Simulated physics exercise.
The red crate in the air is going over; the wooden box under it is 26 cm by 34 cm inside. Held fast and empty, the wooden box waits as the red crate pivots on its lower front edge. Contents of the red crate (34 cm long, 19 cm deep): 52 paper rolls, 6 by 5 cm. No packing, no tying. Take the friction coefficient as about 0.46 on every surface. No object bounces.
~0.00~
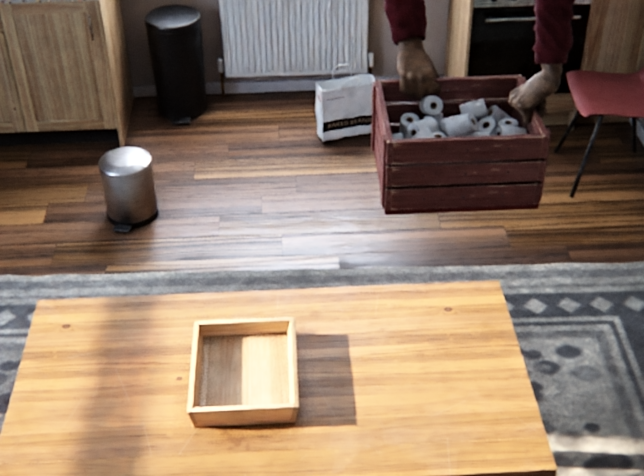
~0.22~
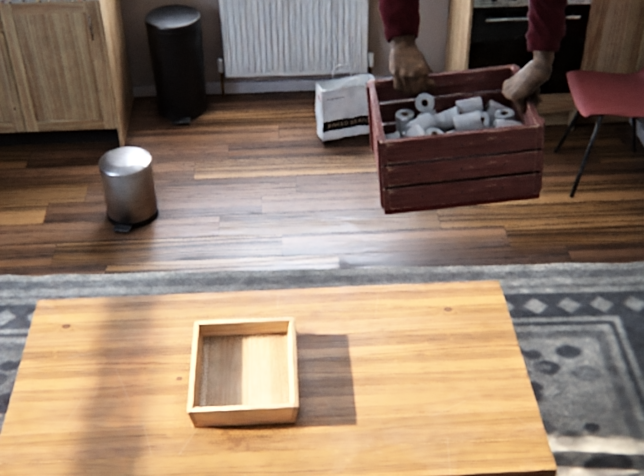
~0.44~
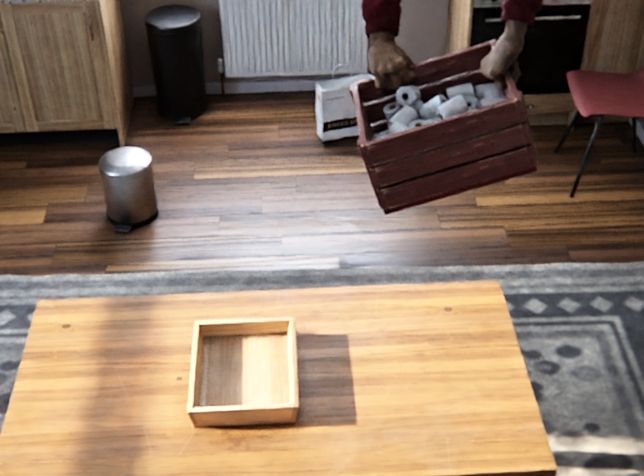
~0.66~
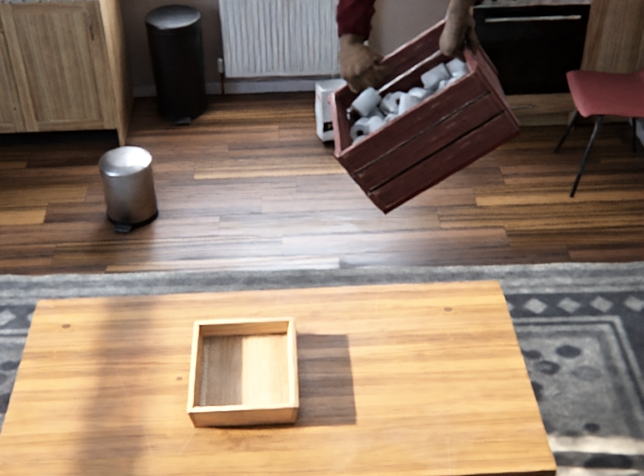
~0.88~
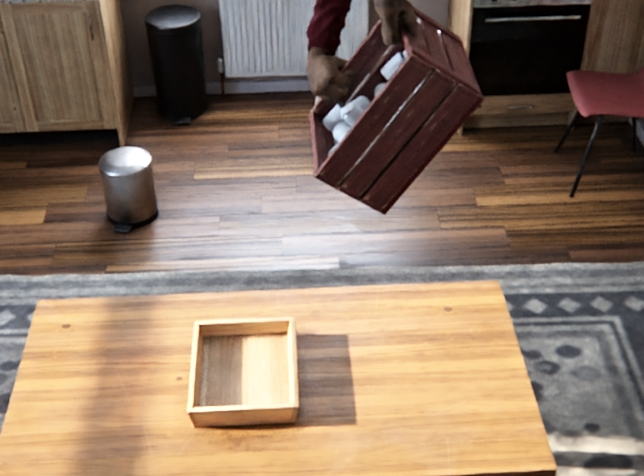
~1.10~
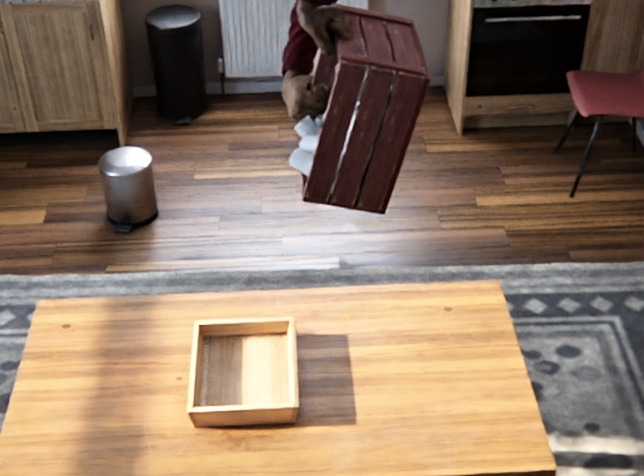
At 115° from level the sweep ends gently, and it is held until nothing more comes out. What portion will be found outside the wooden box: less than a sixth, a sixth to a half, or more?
I'd say one sixth to one half of the paper rolls wind up outside the wooden box.
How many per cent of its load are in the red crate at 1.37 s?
Near 85 per cent, give or take.
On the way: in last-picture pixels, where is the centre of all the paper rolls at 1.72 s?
Centre: Approx. (271, 240).
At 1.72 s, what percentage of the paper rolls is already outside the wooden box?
Close to 5 in a hundred.
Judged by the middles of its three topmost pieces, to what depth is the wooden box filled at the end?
Roughly 15 cm.
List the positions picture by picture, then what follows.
In the first frame (each is followed by its nearest rim corner in this view), red crate, (393, 141); wooden box, (192, 410); 0° from level; none out.
In the second frame, red crate, (386, 141); 5° from level.
In the third frame, red crate, (367, 144); 17° from level.
In the fourth frame, red crate, (341, 153); 35° from level.
In the fifth frame, red crate, (318, 172); 55° from level.
In the sixth frame, red crate, (303, 195); wooden box, (192, 410); 76° from level; none out.
After 1.37 s, tilt 98°; 44 still in the red crate and 8 in the air.
After 1.72 s, tilt 114°; 18 still in the red crate, 9 in the wooden box, 2 outside the wooden box and 23 in the air.
After 2.20 s, tilt 115°; 3 still in the red crate, 30 in the wooden box, 12 outside the wooden box and 7 in the air.
Final count (at 2.82 s), 35 in the wooden box and 17 outside the wooden box. Asked share, 17 of 52, 33 per cent.
